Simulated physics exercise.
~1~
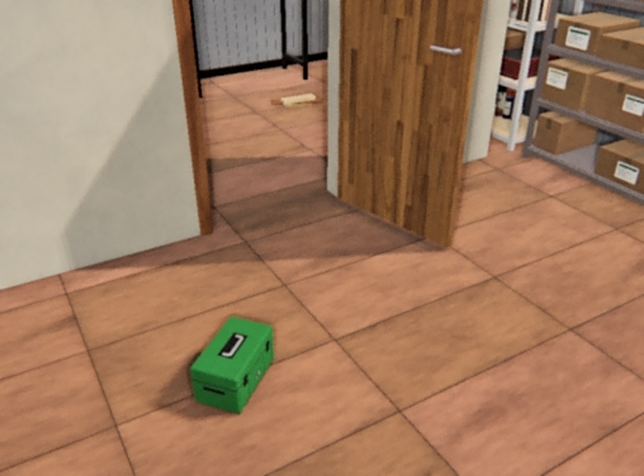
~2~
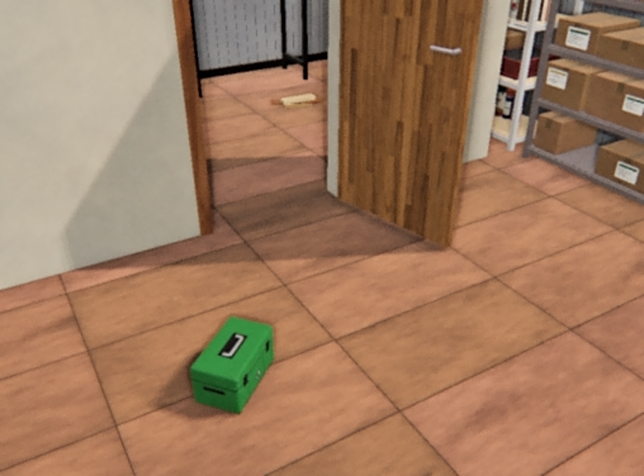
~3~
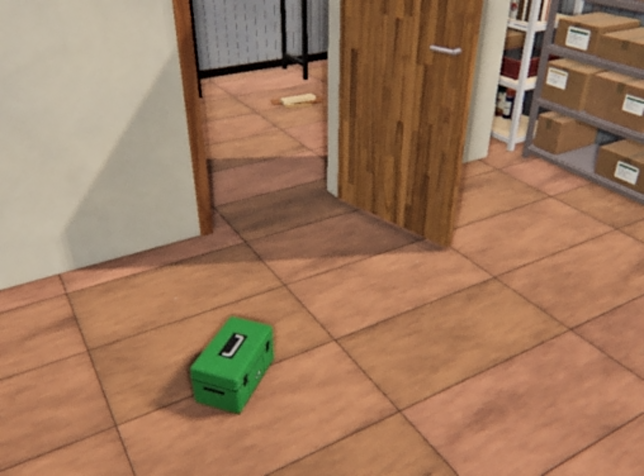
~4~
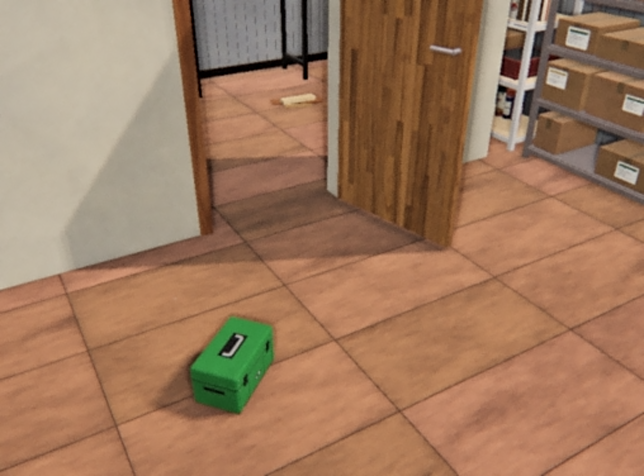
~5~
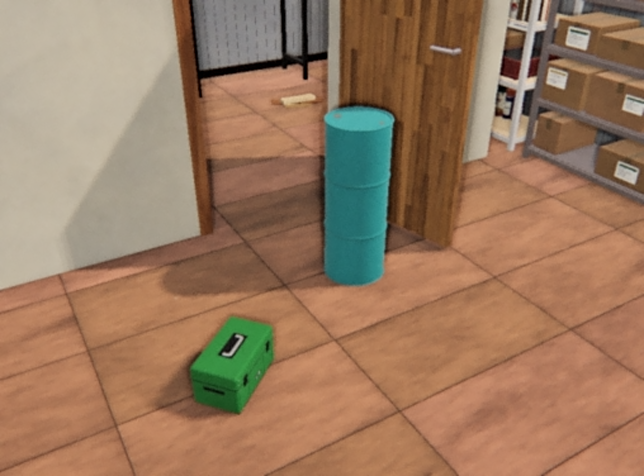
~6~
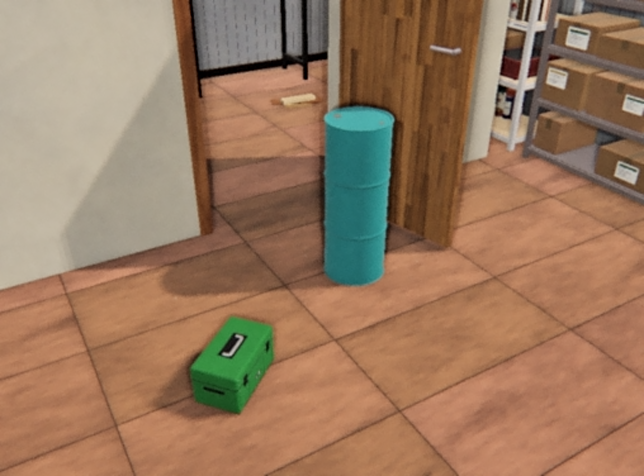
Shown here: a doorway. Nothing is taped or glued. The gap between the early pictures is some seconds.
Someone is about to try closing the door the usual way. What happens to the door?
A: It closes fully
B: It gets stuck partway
It gets stuck partway (B).
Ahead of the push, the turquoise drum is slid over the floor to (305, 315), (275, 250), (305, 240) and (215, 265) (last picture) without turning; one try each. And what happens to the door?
Well, the first time the door completes its swing, the second time it halts partway, the third time it halts partway, and the fourth time it completes its swing.
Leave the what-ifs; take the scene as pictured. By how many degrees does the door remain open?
Some 75° open.
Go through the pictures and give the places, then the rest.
Door wide open and still; green toolbox (235, 363), in the first picture.
Door wide open and still; green toolbox (235, 363), in the second picture.
Door wide open and still; green toolbox (235, 363), in the third picture.
Door wide open and still; green toolbox (235, 363), in the fourth picture.
Door wide open and still; green toolbox (235, 363), in the fifth picture.
Door wide open and still; turquoise drum (356, 199); green toolbox (235, 363), in the sixth picture.
Then, 0.40 s later than the last frame, door 96° open.
Then, 0.70 s later than the last frame, door 82° open.
Then, 0.90 s later than the last frame, door 75° open; turquoise drum moved a little near (352, 199).
When it is over, door 75° open; both as before. End places, in pixels of the last picture, turquoise drum near (351, 200).
